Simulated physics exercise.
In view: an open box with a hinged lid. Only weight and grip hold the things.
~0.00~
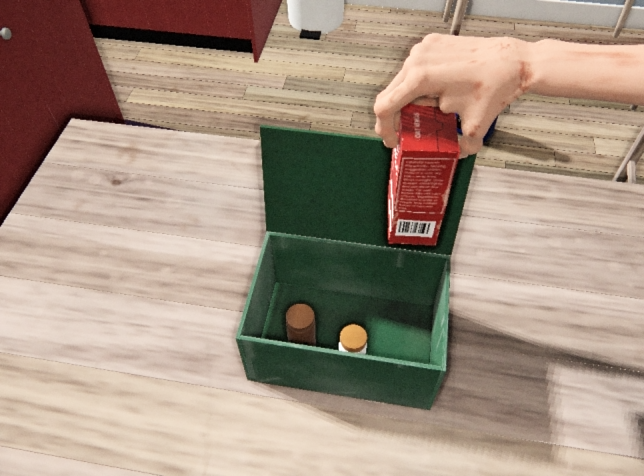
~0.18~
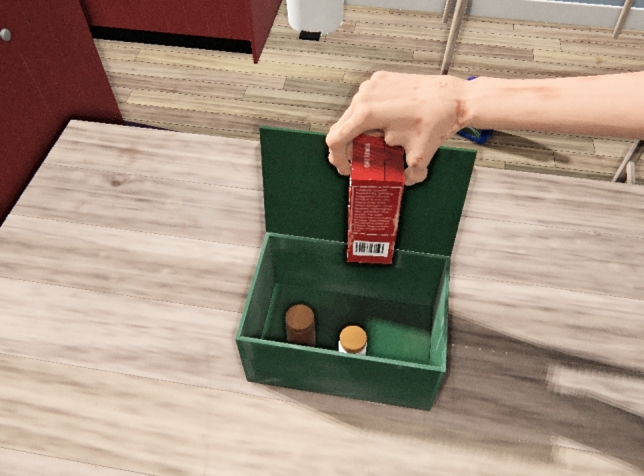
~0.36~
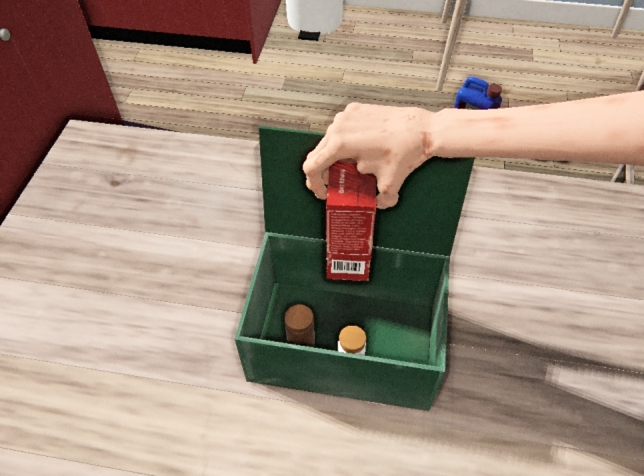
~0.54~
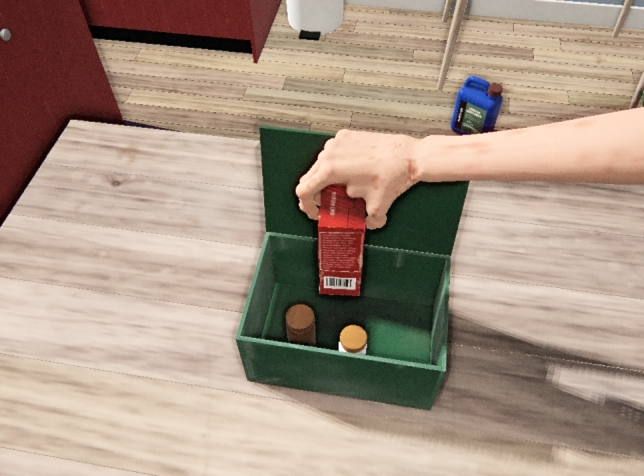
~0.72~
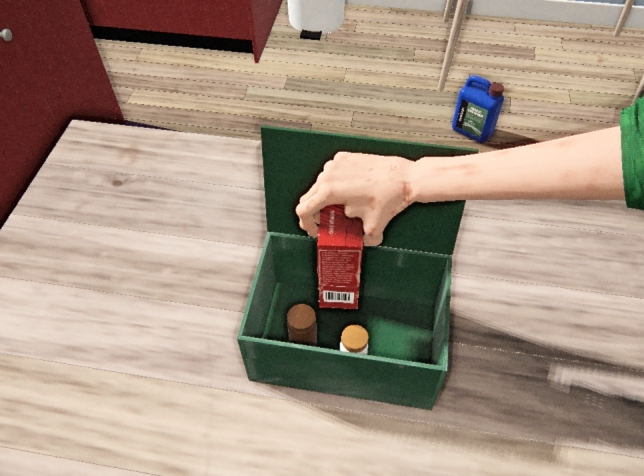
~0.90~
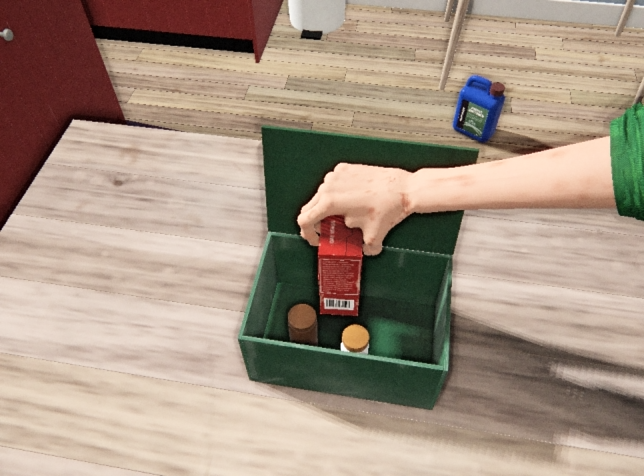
A hand held a red carton above an open green box on a wooden surface, moved it left and lowered it into the box, behind a brown-topped container and an orange-capped one.
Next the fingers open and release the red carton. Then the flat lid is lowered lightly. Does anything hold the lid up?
As it turns out, it is held up.
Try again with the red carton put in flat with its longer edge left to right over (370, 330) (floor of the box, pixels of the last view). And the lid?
Then it shuts flat.
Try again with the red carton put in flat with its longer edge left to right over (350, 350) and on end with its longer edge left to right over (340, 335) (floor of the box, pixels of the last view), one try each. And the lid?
First try: It closes; second try: It sits on the rim.
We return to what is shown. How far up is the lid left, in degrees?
About 35°.
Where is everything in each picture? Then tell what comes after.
Coming down; red carton (419, 177); white shaker (352, 354), in the first frame.
Coming down; red carton (373, 201); white shaker (352, 355), in the second frame.
Coming down; red carton (350, 223); white shaker (351, 355), in the third frame.
Coming down; red carton (341, 241); white shaker (352, 354), in the fourth frame.
Coming down; red carton (340, 257); white shaker (354, 354), in the fifth frame.
In place under the hand; red carton (341, 265); white shaker (354, 354), in the sixth frame.
After 1.80 s, lid starting down; red carton slid about its own width near (340, 300).
After 2.40 s, lid 65° above the rim; red carton slid about its own width near (340, 300).
At rest (3.2 s), lid 35° above the rim; moved from the start, red carton; the other 2 in place. Seen from the same camera at the end, red carton near (340, 300).
